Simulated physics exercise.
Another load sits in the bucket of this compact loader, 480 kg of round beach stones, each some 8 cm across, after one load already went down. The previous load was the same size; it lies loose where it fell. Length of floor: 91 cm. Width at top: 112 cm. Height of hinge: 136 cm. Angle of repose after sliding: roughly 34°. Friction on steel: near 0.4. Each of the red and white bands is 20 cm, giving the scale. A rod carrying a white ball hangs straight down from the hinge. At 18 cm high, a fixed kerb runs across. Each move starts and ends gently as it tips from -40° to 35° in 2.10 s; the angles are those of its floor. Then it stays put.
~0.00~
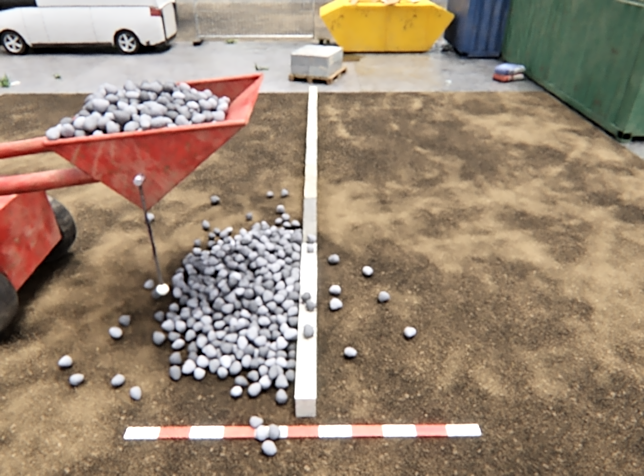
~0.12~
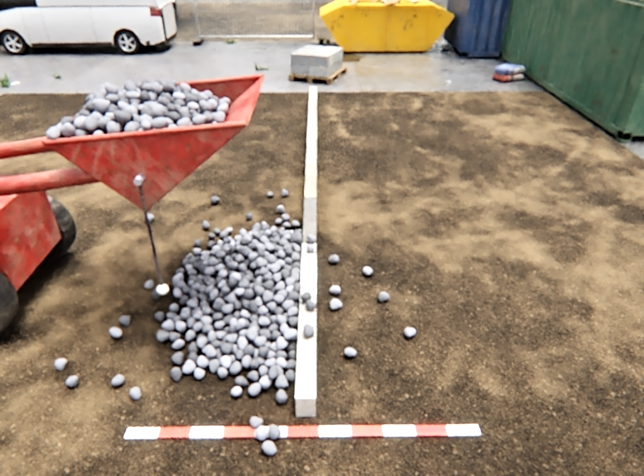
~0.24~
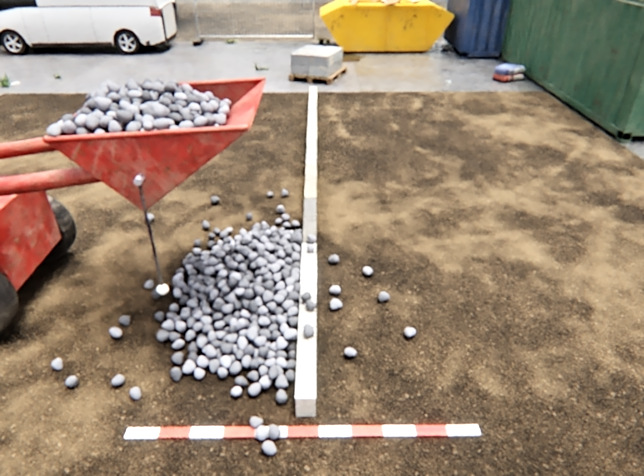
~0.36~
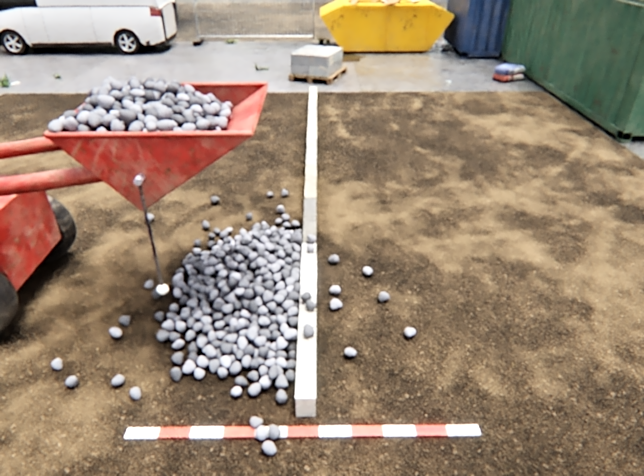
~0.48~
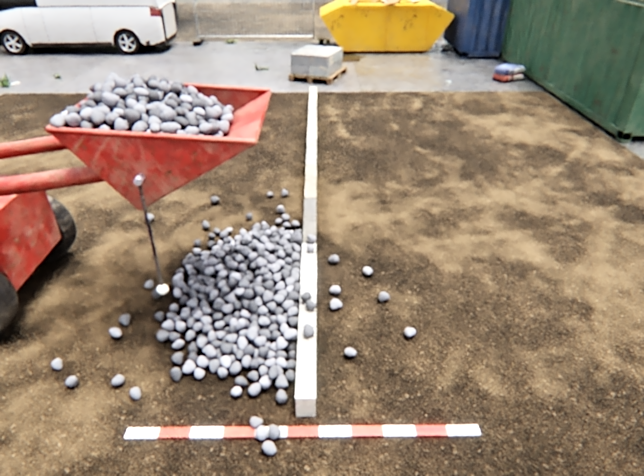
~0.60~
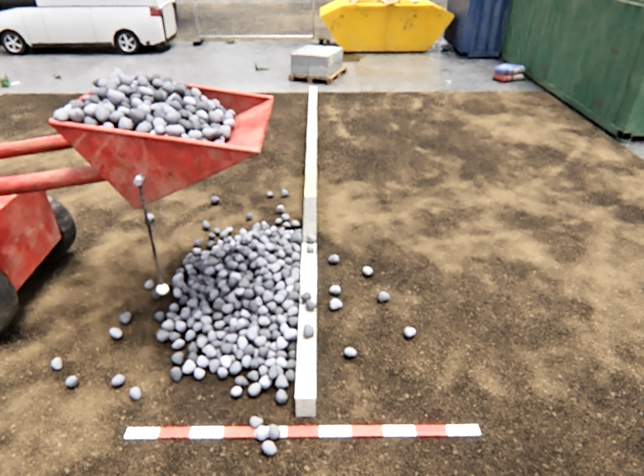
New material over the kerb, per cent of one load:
64 per cent.
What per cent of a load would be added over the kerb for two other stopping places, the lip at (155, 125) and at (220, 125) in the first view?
I'd say close to 5 per cent for one and close to 45 per cent for the other, in that order.
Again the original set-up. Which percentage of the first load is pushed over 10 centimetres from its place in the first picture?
Estimate: 5 %, roughly.
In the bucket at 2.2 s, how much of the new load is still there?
25 %.
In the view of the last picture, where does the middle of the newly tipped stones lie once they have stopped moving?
Roughly pixel (339, 280) in the last view.
After 1.6 s the floor is at 23°; in per cent of one load, 92 in the bucket, 108 on this side of the kerb, 1 over the kerb; the foremost stones are at (353, 299).
After 2.2 s the floor is at 35°; in per cent of one load, 24 in the bucket, 153 on this side of the kerb, 24 over the kerb; the foremost stones are at (390, 269).
After 2.5 s the floor is at 35°; in per cent of one load, 1 in the bucket, 152 on this side of the kerb, 48 over the kerb; the foremost stones are at (436, 270).
After 5.3 s the floor is at 35°; in per cent of one load, 0 in the bucket, 136 on this side of the kerb, 65 over the kerb; the foremost stones are at (513, 288). Net gain over the kerb, 64.
